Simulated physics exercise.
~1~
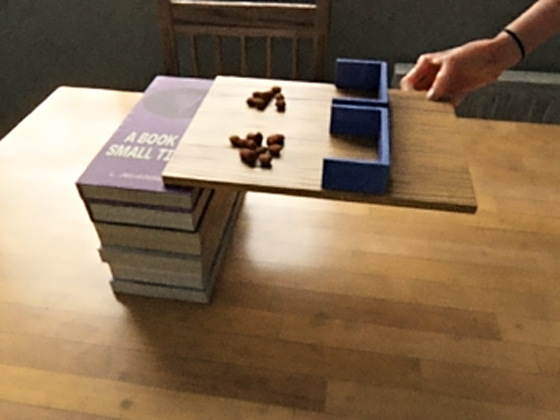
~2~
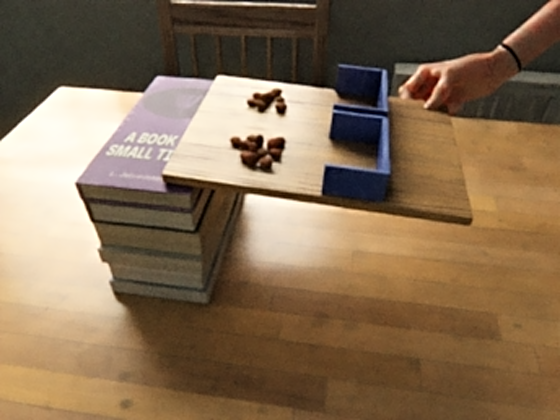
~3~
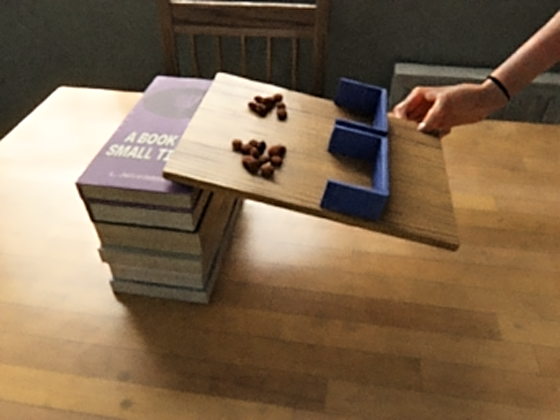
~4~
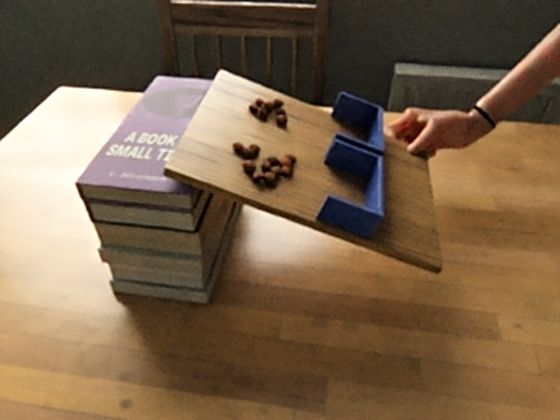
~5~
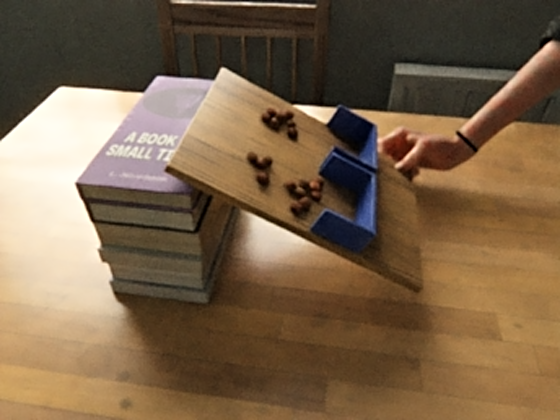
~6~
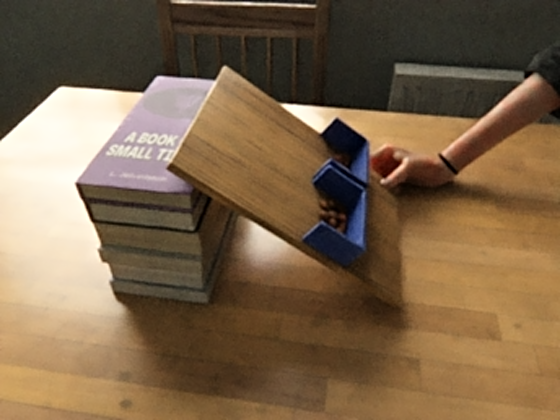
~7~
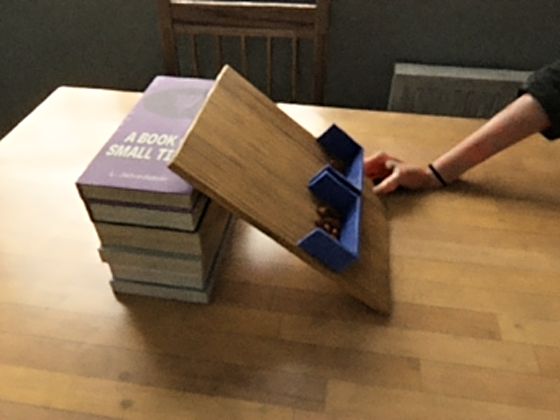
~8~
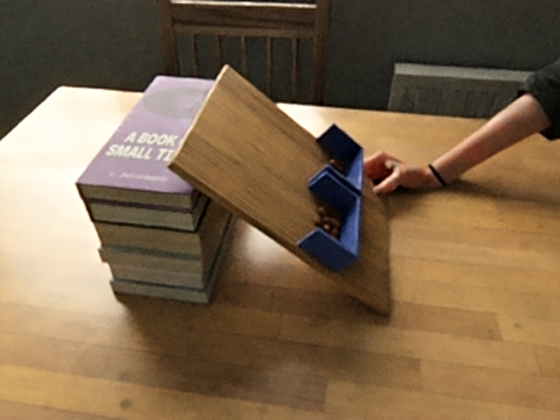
On a wooden table, a hand lowers a board propped on books, two batches of brown pieces sliding into blue holders.
